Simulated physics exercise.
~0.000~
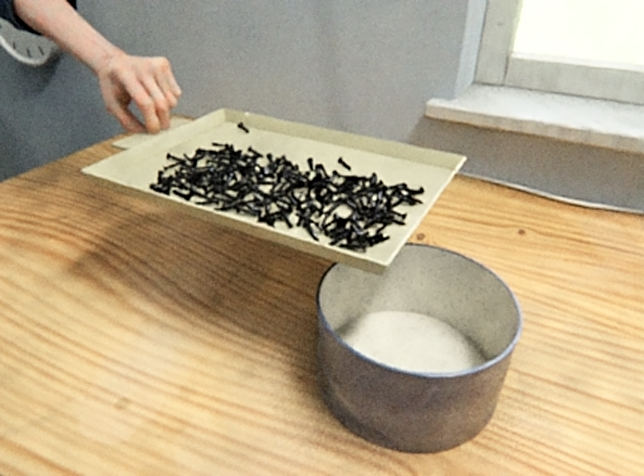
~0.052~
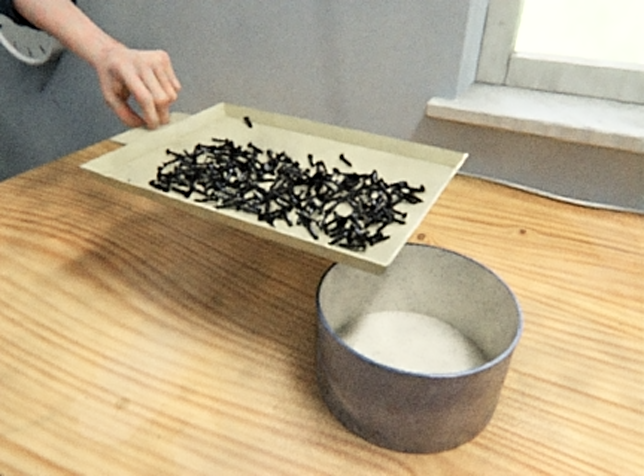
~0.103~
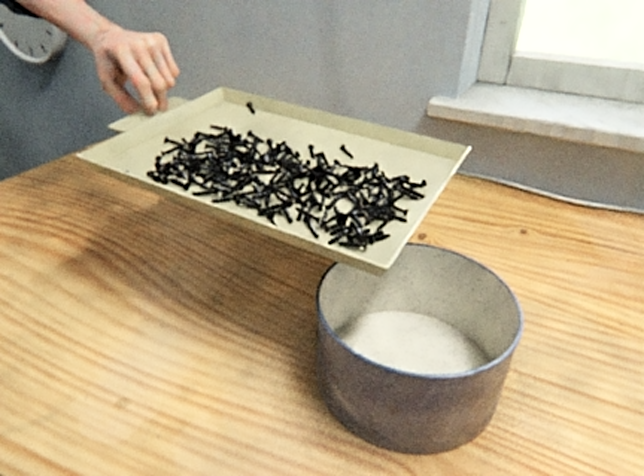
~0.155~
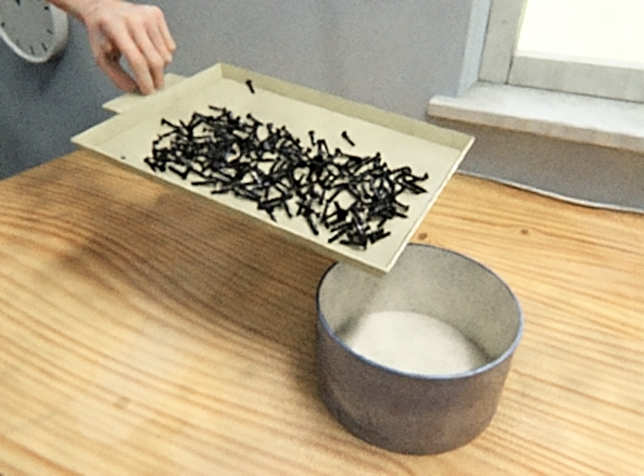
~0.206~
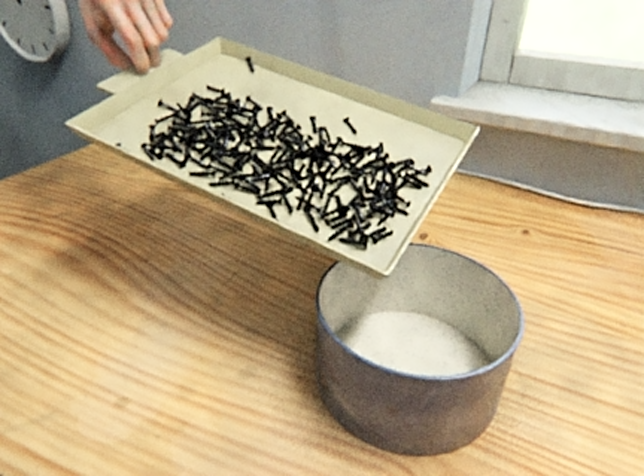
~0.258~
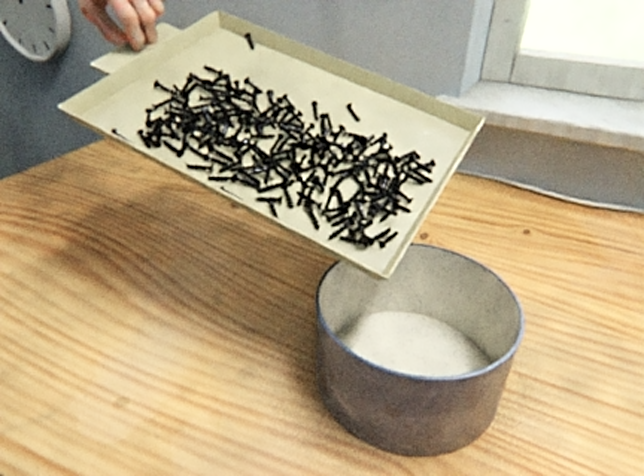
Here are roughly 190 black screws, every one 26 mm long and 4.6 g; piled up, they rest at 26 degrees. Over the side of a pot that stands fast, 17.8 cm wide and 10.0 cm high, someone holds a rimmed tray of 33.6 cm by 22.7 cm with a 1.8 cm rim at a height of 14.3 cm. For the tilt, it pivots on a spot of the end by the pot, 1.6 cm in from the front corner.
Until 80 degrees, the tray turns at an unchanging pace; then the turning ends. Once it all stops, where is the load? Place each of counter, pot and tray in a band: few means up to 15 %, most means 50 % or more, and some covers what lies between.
Counter: Some; pot: Most; tray: Few.
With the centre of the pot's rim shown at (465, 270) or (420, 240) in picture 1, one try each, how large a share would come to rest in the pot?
Around 5 per cent, then around 0 per cent.
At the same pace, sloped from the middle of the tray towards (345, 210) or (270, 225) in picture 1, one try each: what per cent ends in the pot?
First try: Around 95 percent; second try: Around 35 percent.
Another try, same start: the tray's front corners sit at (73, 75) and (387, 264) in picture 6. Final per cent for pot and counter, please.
Split: Pot = 95, counter = 5.
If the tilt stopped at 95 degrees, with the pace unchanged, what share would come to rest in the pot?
That comes out at some 70 per cent.
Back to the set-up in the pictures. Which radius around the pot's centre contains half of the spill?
Close to 16 cm, give or take.
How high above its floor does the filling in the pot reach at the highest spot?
Measured height: Approx. 3.5 cm.
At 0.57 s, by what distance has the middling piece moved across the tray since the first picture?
It has moved some 6 cm from its start.
After 0.57 s, tilt 49 degrees; the tray holds 100 %, the pot 0 %.
After 0.78 s, tilt 69 degrees; the tray holds 70 %, the pot 5 %.
After 1.10 s, tilt 80 degrees; the tray holds 0 %, the pot 65 %.
By 1.9 s all is still; counter 30 %, pot 70 %, tray 0 %.
